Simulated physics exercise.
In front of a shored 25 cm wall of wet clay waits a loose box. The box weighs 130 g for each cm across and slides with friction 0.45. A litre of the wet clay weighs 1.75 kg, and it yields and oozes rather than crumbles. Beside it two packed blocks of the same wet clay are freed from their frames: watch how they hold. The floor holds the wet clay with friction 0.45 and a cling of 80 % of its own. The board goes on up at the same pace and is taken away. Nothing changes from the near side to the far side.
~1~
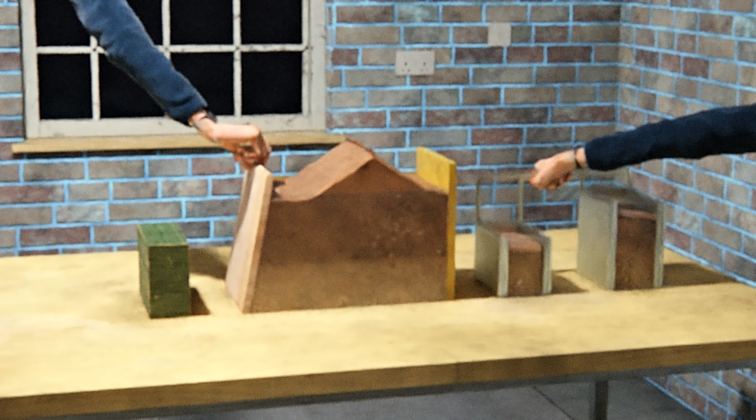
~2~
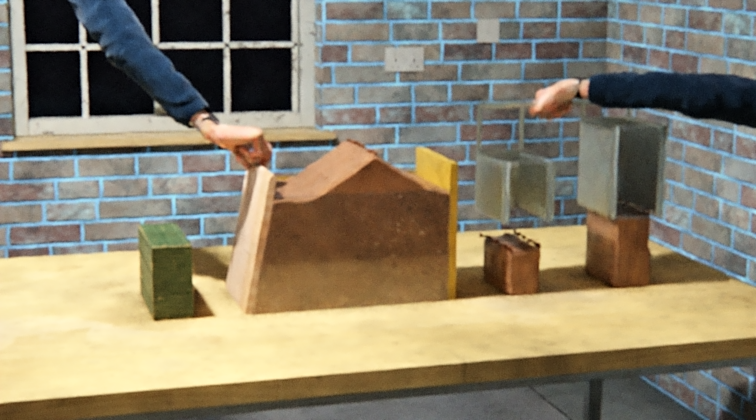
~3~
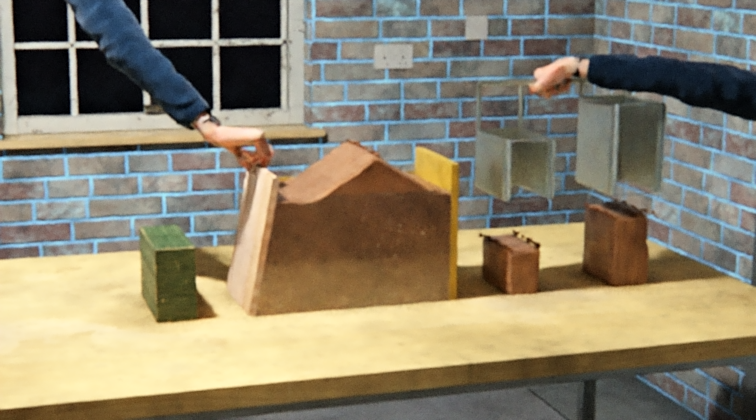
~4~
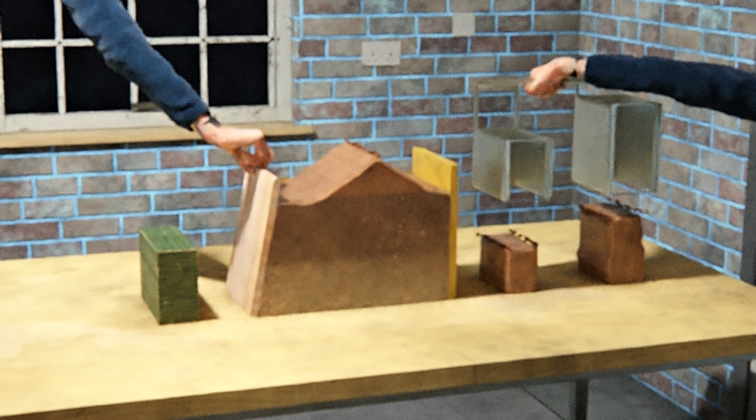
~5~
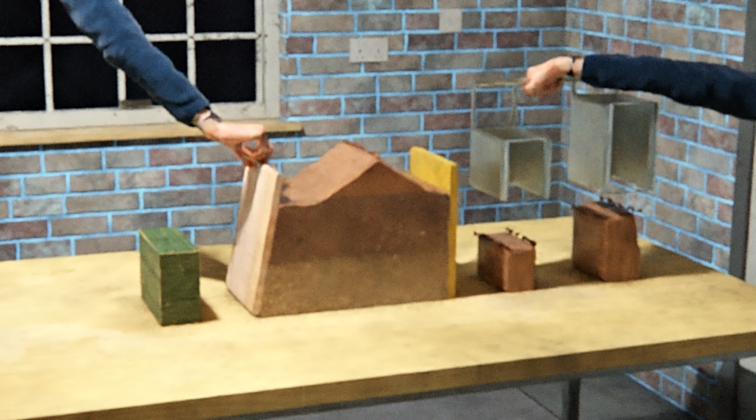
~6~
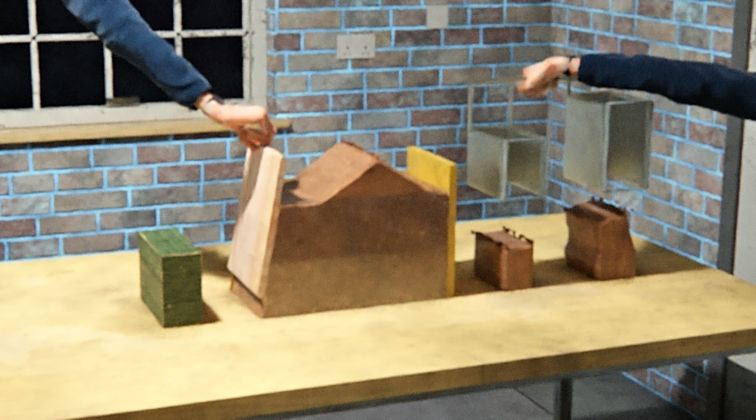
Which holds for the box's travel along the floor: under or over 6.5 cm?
It comes out under 6.5 cm.
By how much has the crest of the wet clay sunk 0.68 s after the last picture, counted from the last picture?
Some 0.5 cm.
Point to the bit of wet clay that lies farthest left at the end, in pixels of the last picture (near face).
Near (217, 311).
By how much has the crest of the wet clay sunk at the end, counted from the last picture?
About 6.5 cm.
Then, 0.31 s after the last picture, the box has not moved.
Then, 0.68 s after the last picture, the box has not moved.
Then, 1.04 s after the last picture, the box has not moved.
Then, 1.41 s after the last picture, the box has not moved.
Then, 1.54 s after the last picture, at the end, the box has not moved.
